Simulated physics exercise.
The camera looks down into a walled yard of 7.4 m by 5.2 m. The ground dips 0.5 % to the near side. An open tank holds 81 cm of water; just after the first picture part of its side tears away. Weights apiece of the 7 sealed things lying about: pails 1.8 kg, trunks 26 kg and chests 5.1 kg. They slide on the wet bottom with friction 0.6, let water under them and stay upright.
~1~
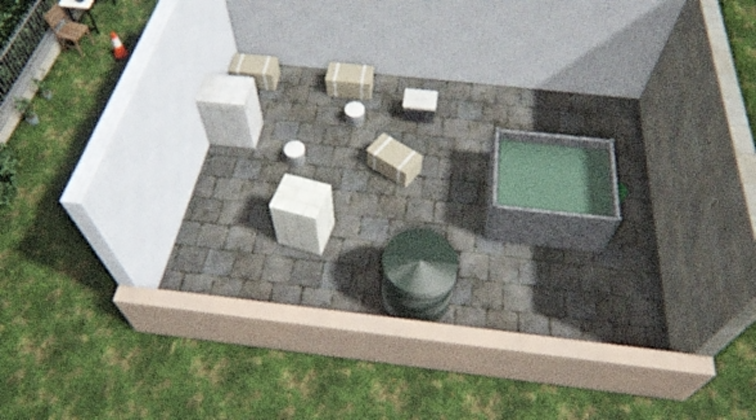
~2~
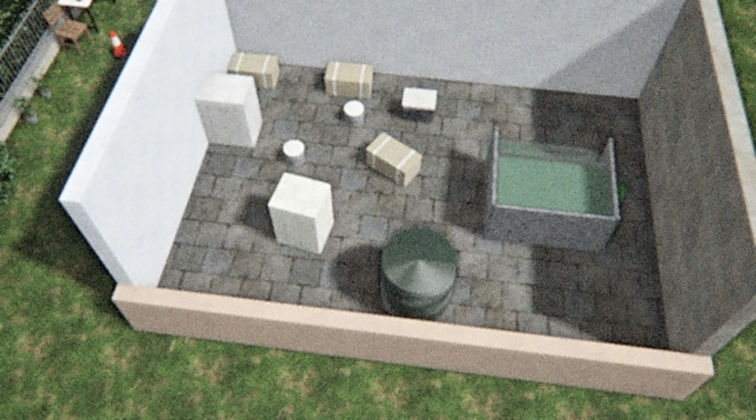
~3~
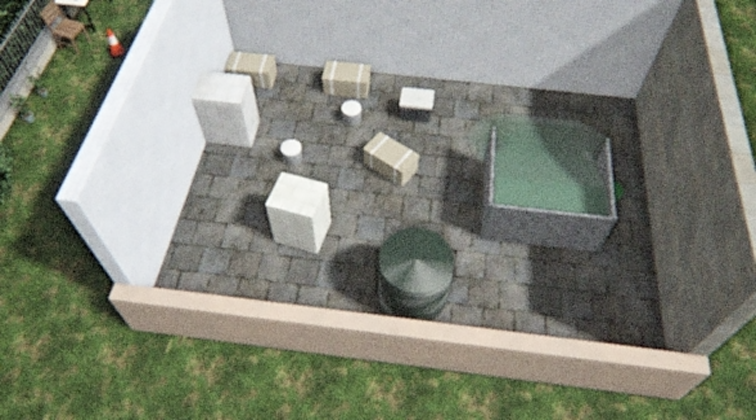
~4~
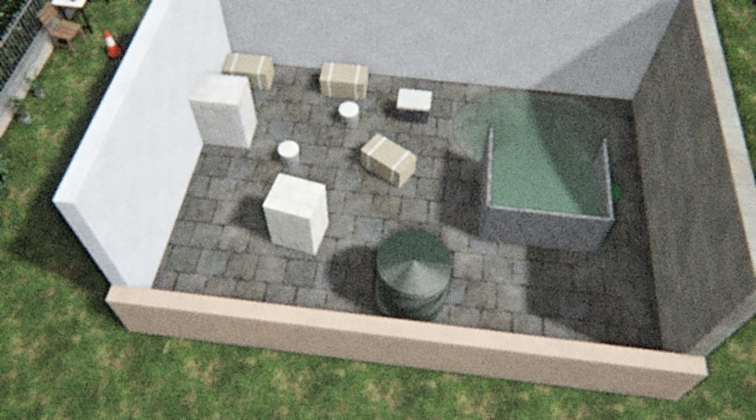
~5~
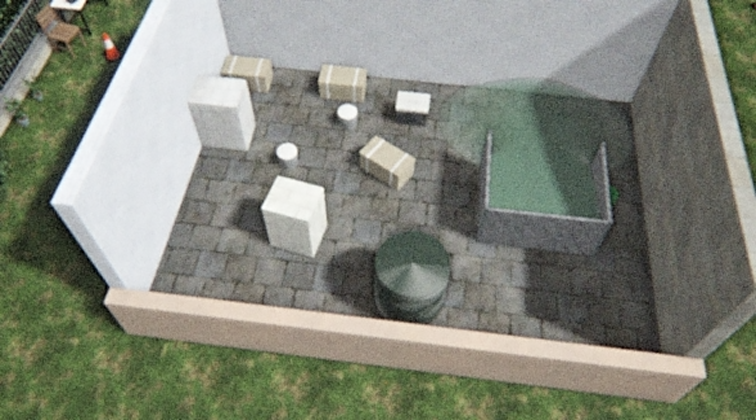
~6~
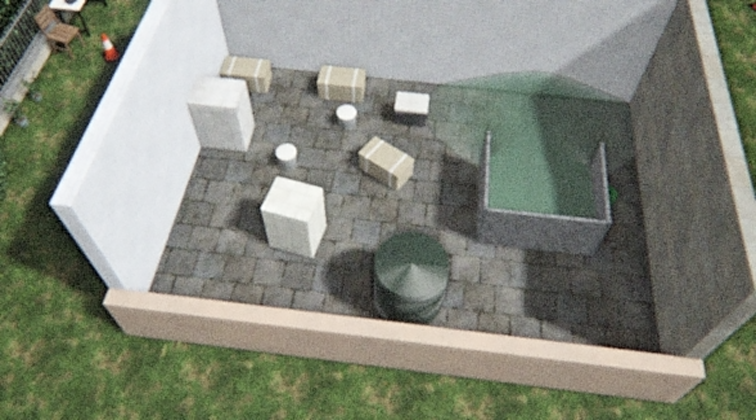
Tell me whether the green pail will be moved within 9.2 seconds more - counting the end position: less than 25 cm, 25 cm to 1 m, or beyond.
Green pail ends far away.
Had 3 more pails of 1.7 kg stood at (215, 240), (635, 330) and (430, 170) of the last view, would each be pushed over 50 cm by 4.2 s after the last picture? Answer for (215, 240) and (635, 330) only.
In turn: Over, past it.
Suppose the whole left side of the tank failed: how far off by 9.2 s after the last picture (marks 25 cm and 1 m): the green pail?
Then the green pail holds its place.
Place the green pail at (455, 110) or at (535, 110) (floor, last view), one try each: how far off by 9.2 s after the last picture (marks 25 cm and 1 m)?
In turn: It travels far; it ends far away.
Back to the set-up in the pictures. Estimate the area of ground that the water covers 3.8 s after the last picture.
About 30 m2.
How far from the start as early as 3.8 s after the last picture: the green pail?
Roughly 300 cm by then.
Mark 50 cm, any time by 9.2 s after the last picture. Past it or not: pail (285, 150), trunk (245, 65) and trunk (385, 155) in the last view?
In turn: More, over, under.
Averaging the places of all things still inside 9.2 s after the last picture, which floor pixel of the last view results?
At about (314, 211).
Then, 1.2 s after the last picture the green pail is near (607, 194), 0.0 m from its start, aground; 0 afloat.
Then, 3.8 s after the last picture the green pail is near (488, 308), 2.9 m from its start, afloat; 4 afloat.
Then, 6.2 s after the last picture the green pail is near (387, 190), 3.5 m from its start, afloat; 5 afloat.
Then, 9.2 s after the last picture the green pail is near (324, 144), 4.6 m from its start, afloat; 5 afloat.
